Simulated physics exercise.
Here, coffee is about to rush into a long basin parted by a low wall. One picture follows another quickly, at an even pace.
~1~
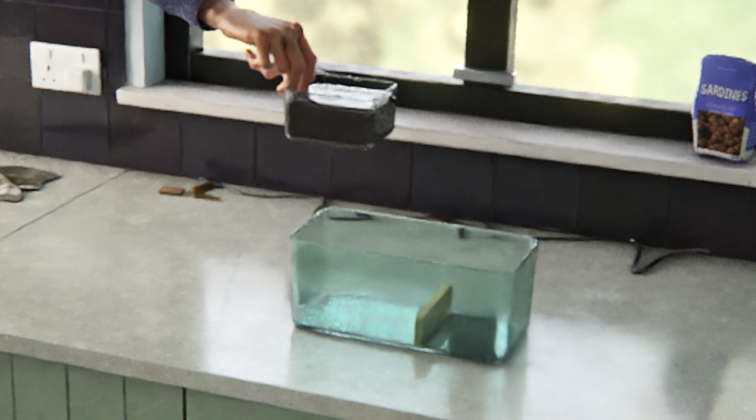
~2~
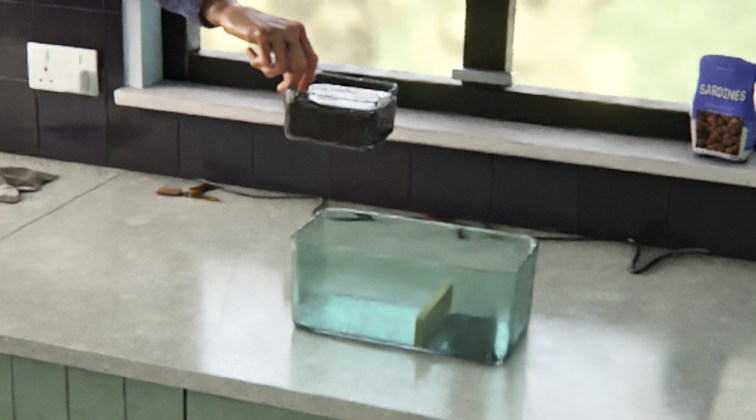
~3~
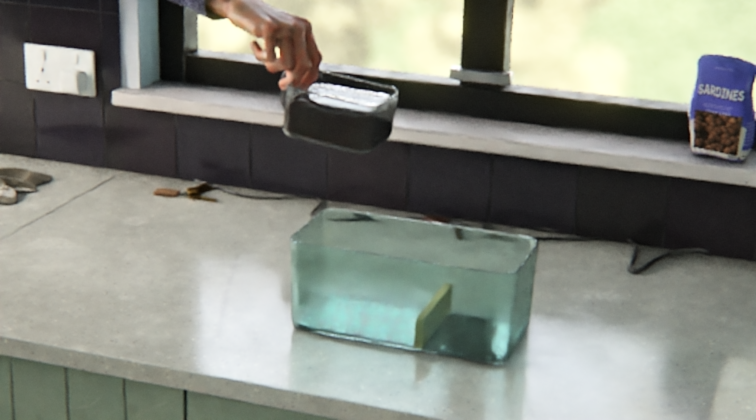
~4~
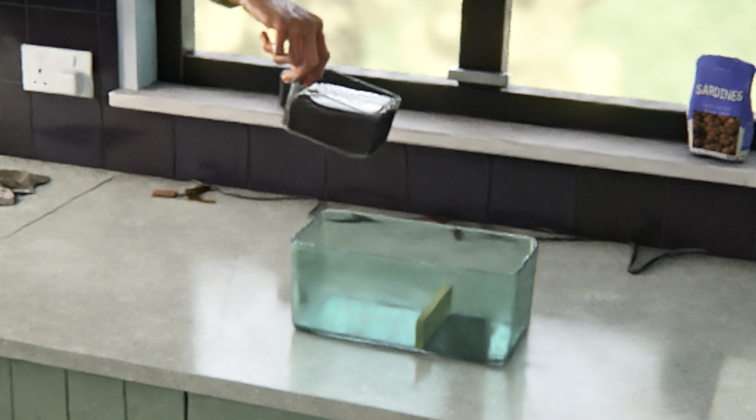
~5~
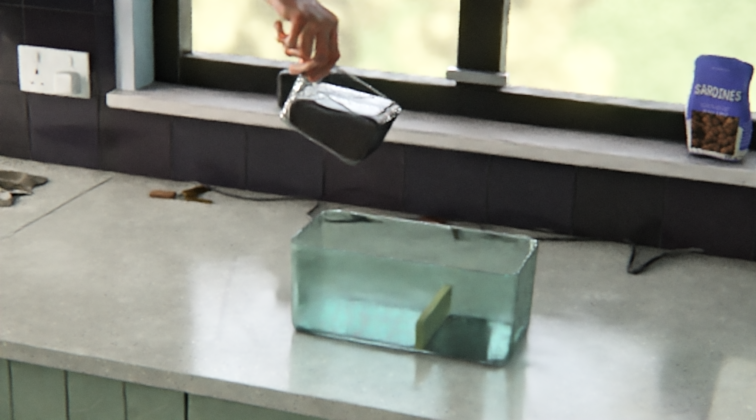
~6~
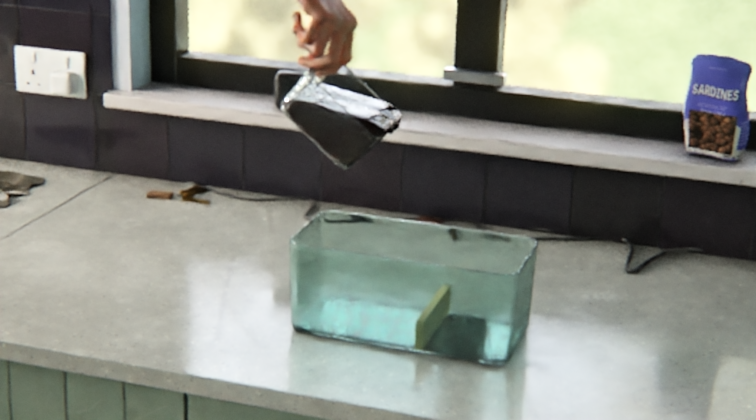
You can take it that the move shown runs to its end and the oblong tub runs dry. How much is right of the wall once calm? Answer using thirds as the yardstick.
Under a third of it.
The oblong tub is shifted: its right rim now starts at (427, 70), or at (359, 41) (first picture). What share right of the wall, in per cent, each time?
You'd see around 65 per cent, and then around 15 per cent.
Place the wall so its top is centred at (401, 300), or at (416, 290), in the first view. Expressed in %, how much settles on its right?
In turn some 65 and 50 in a hundred.
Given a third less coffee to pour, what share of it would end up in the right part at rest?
Close to 5 per cent.
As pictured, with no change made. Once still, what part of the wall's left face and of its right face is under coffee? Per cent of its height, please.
Once it is still, the left part shows 50 per cent and the right part 20.
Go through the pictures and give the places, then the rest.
In the first frame, it leans 0°; its right rim is at (386, 93); the coffee meets the walls at (301, 92) and (386, 101); the long basin's rim runs from (308, 224) to (527, 257); the wall's top is at (434, 301).
In the second frame, it leans 2°; its right rim is at (386, 95); the coffee meets the walls at (302, 92) and (386, 102).
In the third frame, it leans 7°; its right rim is at (388, 100); the coffee meets the walls at (302, 91) and (387, 104).
In the fourth frame, it leans 15°; its right rim is at (389, 109); the coffee meets the walls at (302, 91) and (389, 107).
In the fifth frame, it leans 26°; its right rim is at (390, 119); the coffee meets the walls at (301, 92) and (389, 110); 1 per cent is over the edge.
In the sixth frame, it leans 39°; its right rim is at (387, 130); the coffee meets the walls at (299, 90) and (382, 114); 7 per cent is over the edge.
A moment on, the tilt is 110° and 12 per cent is still to pour, 25 is left of the wall and 9 right of it.
Next, the tilt is 115° and 1 per cent is still to pour, 72 is left of the wall and 20 right of it.
Then the tilt is 115° and 0 per cent is still to pour, 69 is left of the wall and 21 right of it.
Later the tilt is 115° and 0 per cent is still to pour, 71 is left of the wall and 23 right of it.
At rest 72 per cent lies left of the wall, 23 right of it and 5 outside.
